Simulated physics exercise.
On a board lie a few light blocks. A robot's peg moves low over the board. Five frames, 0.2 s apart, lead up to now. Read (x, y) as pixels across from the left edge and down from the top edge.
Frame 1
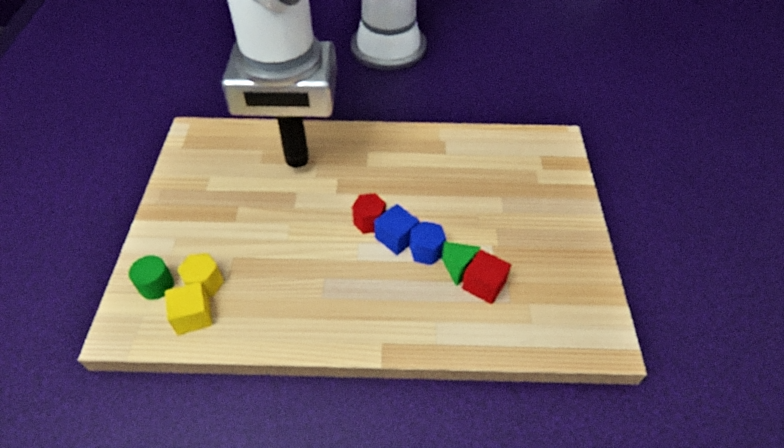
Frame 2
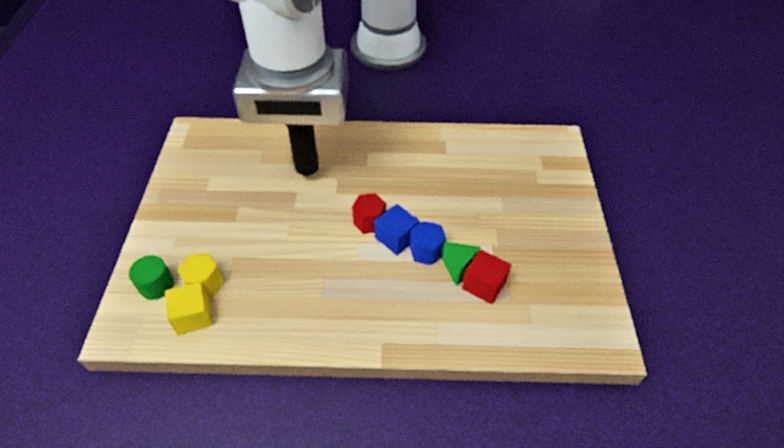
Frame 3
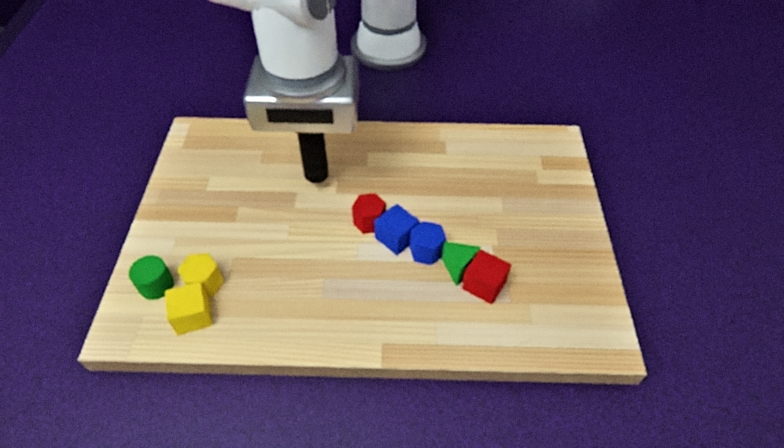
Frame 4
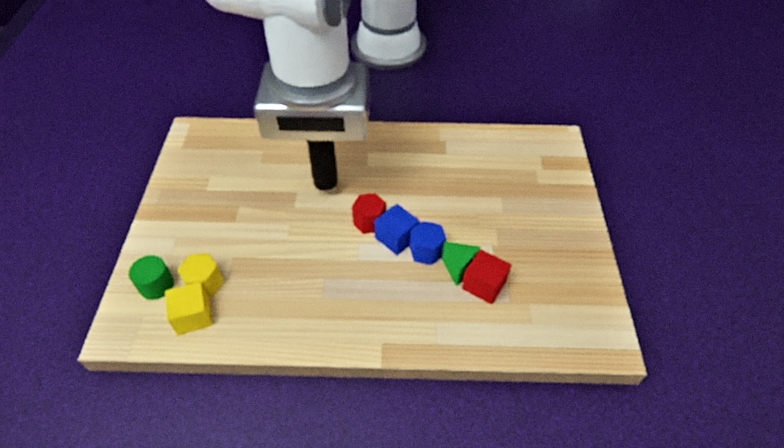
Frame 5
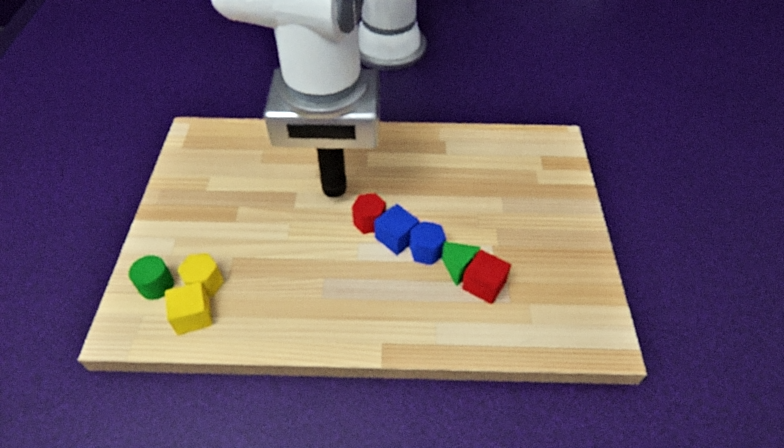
On a wooden board scattered with small colored blocks, a robot arm slid its black peg slowly down and to the right, drawing close to the red hexagon while all the blocks stayed still.
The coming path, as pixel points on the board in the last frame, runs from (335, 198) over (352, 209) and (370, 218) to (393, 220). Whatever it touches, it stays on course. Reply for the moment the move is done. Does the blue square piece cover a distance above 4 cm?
Yes, I think so.
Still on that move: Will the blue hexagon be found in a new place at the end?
Yes
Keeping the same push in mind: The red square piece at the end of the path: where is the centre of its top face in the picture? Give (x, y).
The middle of its upper face should be somewhere near (523, 290).
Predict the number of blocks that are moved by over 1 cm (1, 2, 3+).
The answer is three or more blocks, counting only moves over 1 cm.
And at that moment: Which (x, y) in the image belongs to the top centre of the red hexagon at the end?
Its top middle will sit at (409, 221).
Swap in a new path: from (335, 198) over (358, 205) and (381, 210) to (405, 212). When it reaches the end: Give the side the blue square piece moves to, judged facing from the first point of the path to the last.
The right-hand side.
What follows on the original path. Halfway along, peg at (360, 205); red hexagon at (378, 213), turned 15° clockwise; blue square piece at (403, 229); blue hexagon at (436, 239); green triangular piece at (470, 255); red square piece at (494, 271).
At the end, peg at (393, 211); red hexagon at (409, 221), turned 30° clockwise; blue square piece at (430, 242); blue hexagon at (461, 257); green triangular piece at (496, 275); red square piece at (523, 290).
